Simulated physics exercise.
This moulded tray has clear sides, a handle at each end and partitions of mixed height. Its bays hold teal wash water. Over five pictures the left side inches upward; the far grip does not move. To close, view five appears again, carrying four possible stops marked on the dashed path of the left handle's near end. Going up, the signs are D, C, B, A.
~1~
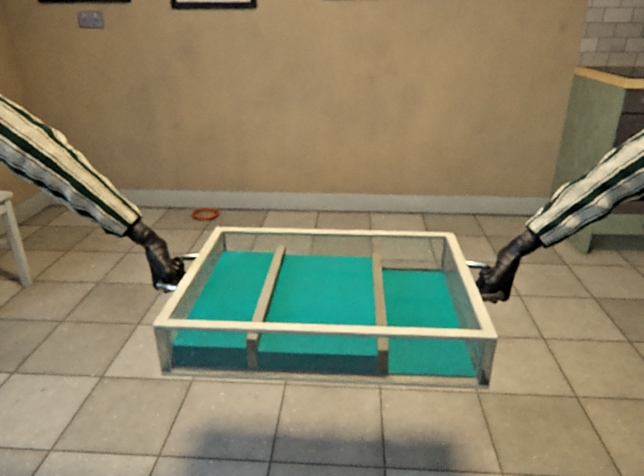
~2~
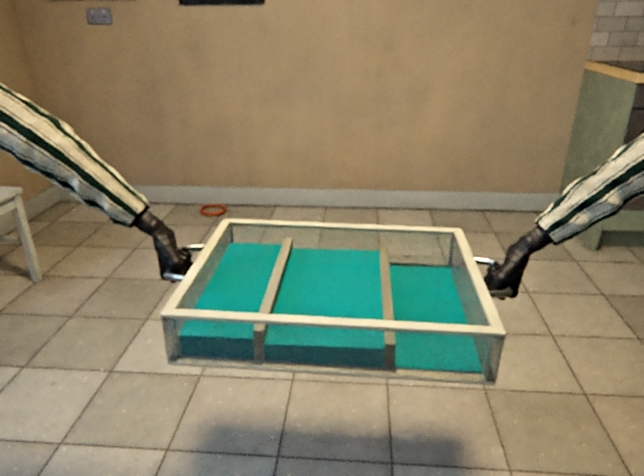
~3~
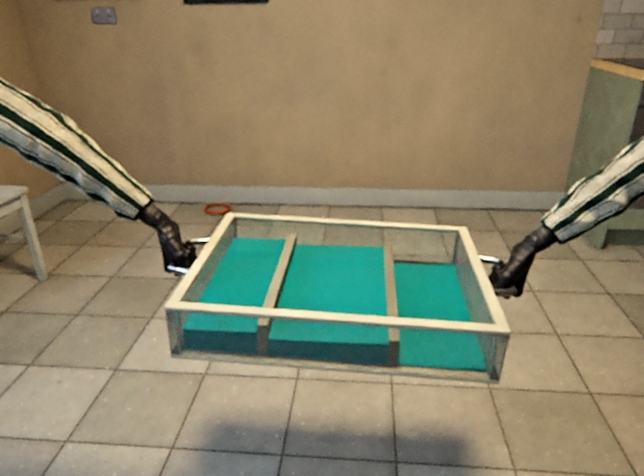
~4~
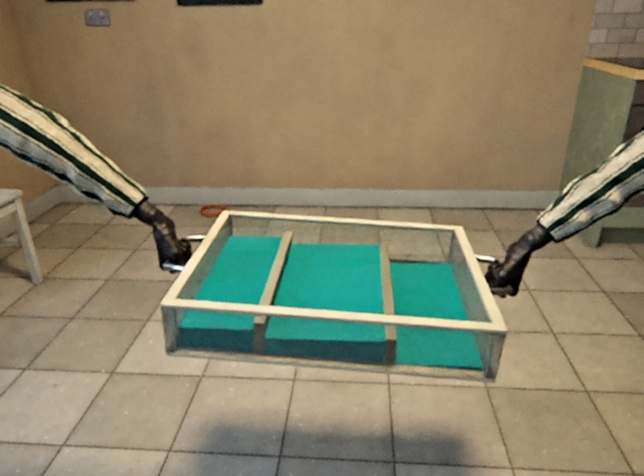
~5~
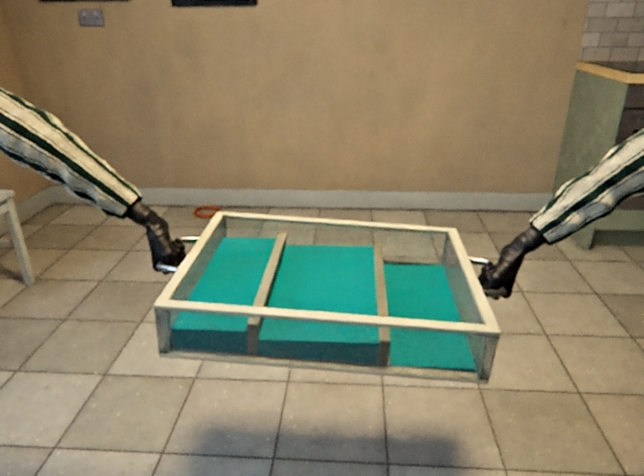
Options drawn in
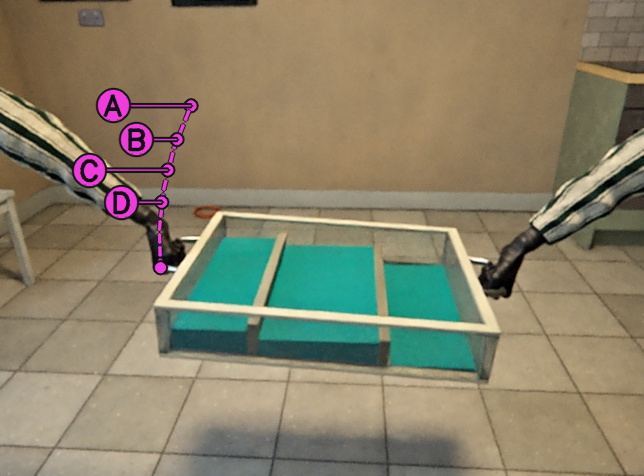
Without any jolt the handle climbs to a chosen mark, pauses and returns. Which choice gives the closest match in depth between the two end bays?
Go for C.
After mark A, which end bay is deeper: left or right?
The right one.
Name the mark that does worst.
That is mark A.
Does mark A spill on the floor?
Yes, some is lost.
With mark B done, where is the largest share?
It is the right one.
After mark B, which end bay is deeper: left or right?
The right end bay.
On the marked copy, A at (191, 105); B at (176, 139); C at (167, 170); D at (161, 202).
For mark A, the right end bay stands much deeper than the other; about 8 % goes over the rim.
For mark B, the right end bay stands much deeper than the other; nothing spills.
For mark C, the two end bays stand about equally deep; nothing spills.
For mark D, the left end bay stands much deeper than the other; nothing spills.
